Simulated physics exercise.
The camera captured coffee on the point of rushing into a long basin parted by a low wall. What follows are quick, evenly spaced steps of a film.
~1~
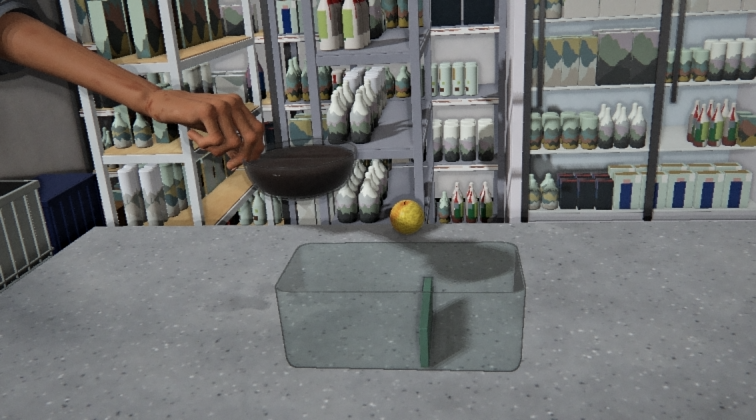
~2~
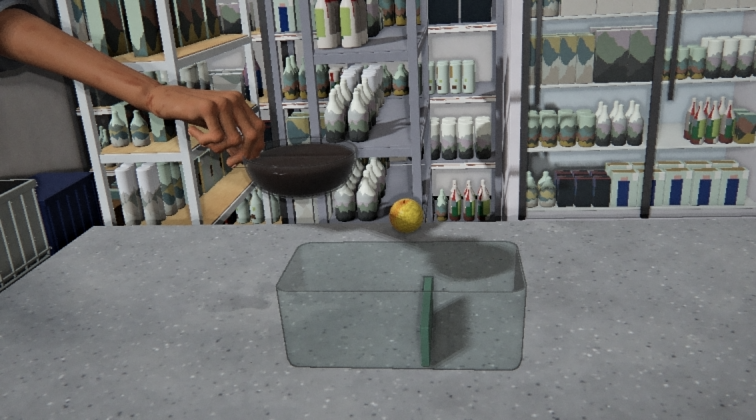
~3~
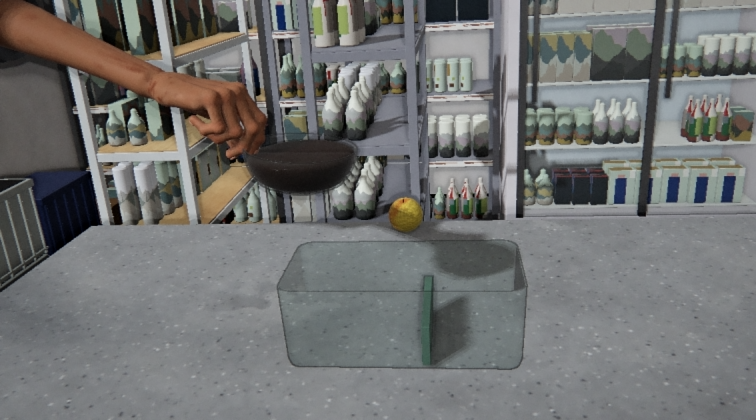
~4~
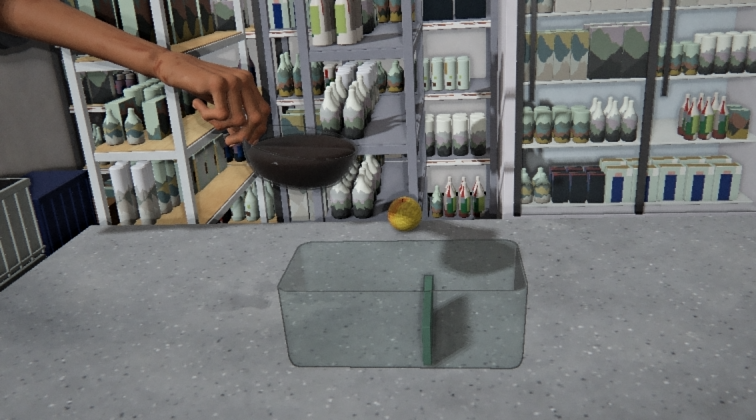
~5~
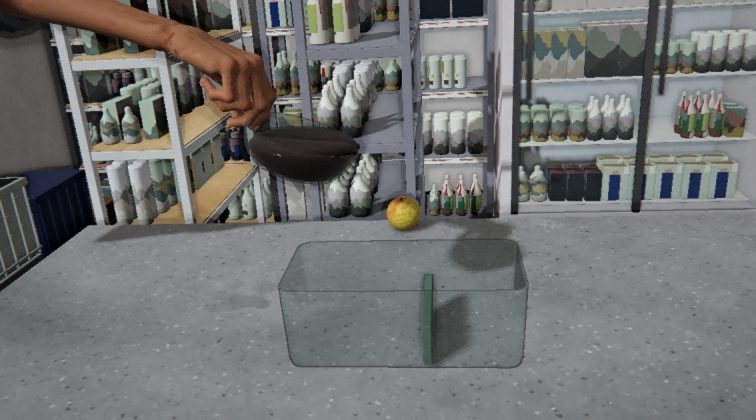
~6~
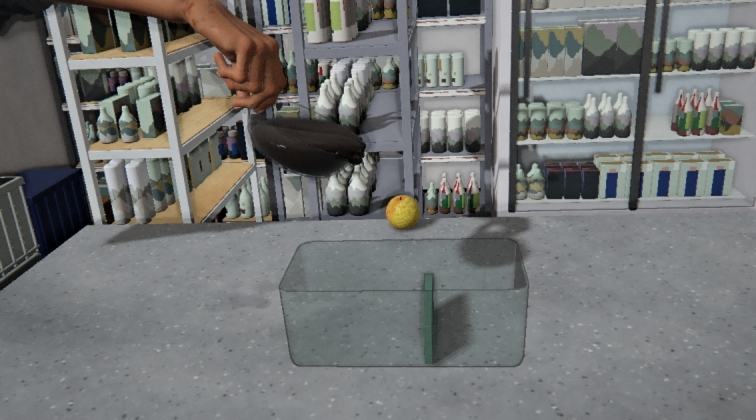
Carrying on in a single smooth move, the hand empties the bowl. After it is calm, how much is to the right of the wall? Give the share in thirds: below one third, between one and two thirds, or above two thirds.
Short answer, the right side gets past two thirds.
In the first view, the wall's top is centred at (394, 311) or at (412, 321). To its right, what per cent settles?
You'd get roughly 85 per cent the first time and roughly 70 per cent the second.
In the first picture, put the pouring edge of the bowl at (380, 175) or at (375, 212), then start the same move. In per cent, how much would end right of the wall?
About 85 % the first time, about 80 % the second.
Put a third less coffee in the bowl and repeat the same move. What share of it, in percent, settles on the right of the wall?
75 per cent.
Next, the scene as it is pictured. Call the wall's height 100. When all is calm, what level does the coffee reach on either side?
Left part: 10 per cent, right part: 40 per cent.
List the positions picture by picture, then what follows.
Tilt 0°; pouring edge (356, 153); surface from (250, 159) to (354, 157); the long basin's rim runs from (288, 267) to (521, 267); the wall's top is at (426, 302), in the first frame.
Tilt 1°; pouring edge (356, 152); surface from (250, 157) to (355, 156), in the second frame.
Tilt 5°; pouring edge (356, 152); surface from (251, 153) to (355, 152), in the third frame.
Tilt 12°; pouring edge (357, 152); surface from (250, 146) to (356, 148), in the fourth frame.
Tilt 20°; pouring edge (357, 152); surface from (251, 136) to (355, 146); 3 per cent is over the edge, in the fifth frame.
Tilt 30°; pouring edge (357, 152); surface from (255, 125) to (348, 140); 8 per cent is over the edge, in the sixth frame.
A moment on, the bowl is tipped on its side and 16 per cent is still to pour, 6 is left of the wall and 7 right of it.
Next, the bowl is tipped on its side and 0 per cent is still to pour, 6 is left of the wall and 83 right of it.
Then the bowl is tipped on its side and 0 per cent is still to pour, 16 is left of the wall and 76 right of it.
Later the bowl is tipped on its side and 0 per cent is still to pour, 19 is left of the wall and 76 right of it.
In the end 19 per cent lies left of the wall, 76 right of it and 5 outside.
